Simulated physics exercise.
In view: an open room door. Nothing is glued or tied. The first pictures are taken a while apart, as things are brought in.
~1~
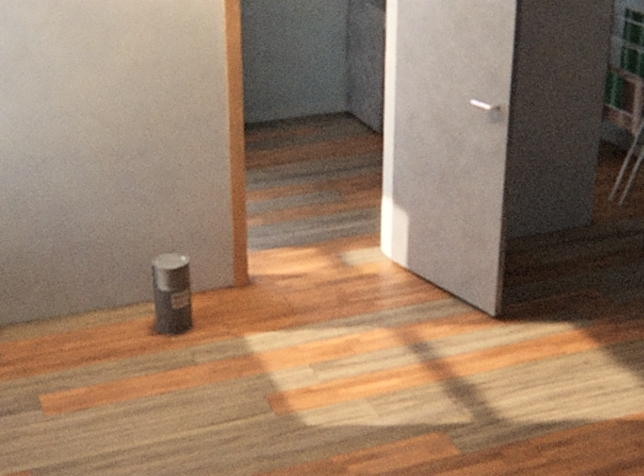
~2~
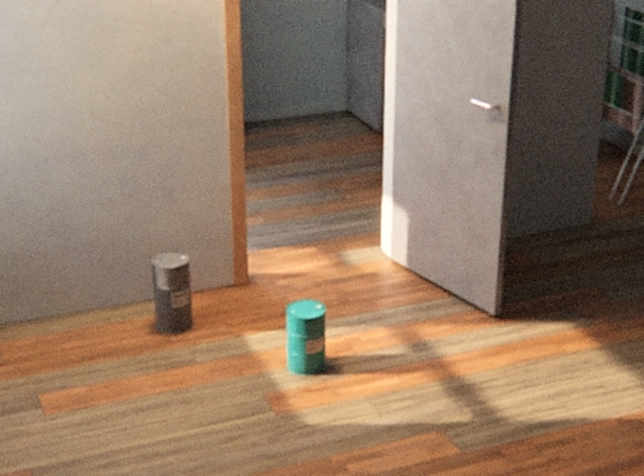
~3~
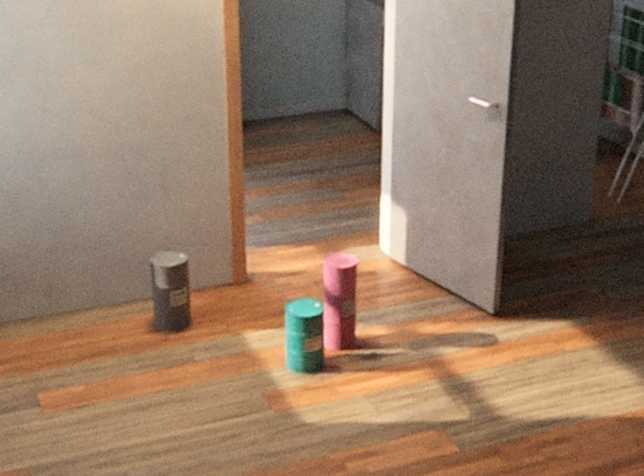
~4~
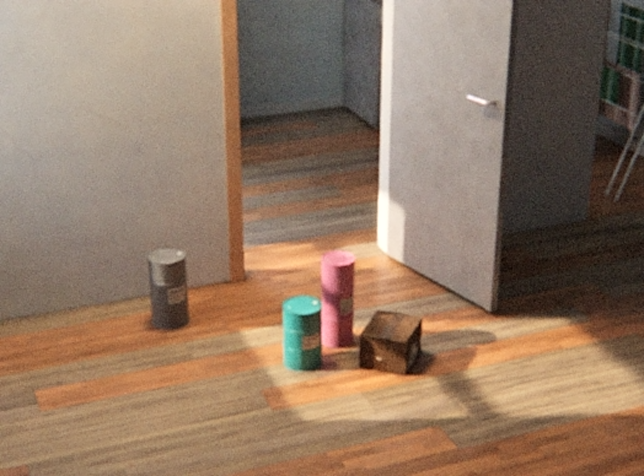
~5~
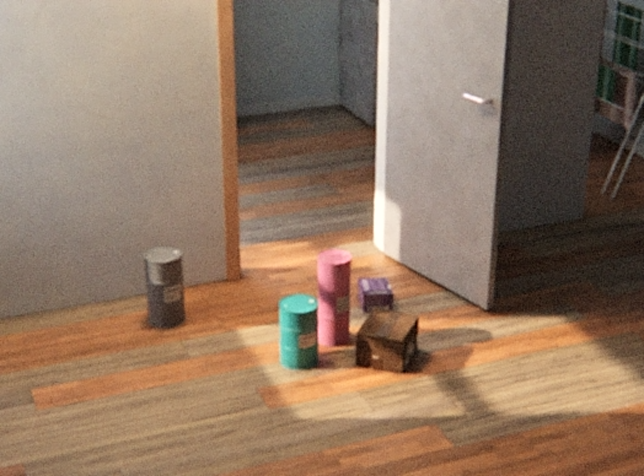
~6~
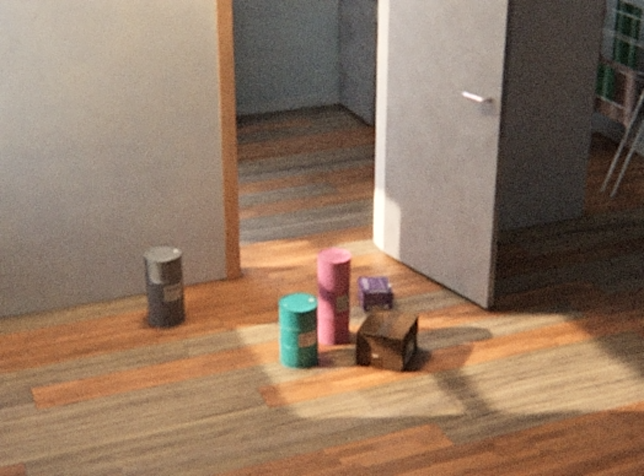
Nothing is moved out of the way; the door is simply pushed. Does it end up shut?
As it turns out, it reaches the frame.
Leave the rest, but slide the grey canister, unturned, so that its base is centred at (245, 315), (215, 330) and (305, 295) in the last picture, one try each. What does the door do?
First try: It shuts; second try: It closes; third try: It is blocked.
Then, 1.20 s after the last picture, door 54° open; purple box slid about its own width near (344, 291).
Then, 1.70 s after the last picture, door 26° open; purple box slid well along near (295, 277).
At rest, door 0° open; moved from the start, purple box; the other 4 in place. Seen from the same camera at the end, purple box near (265, 253).
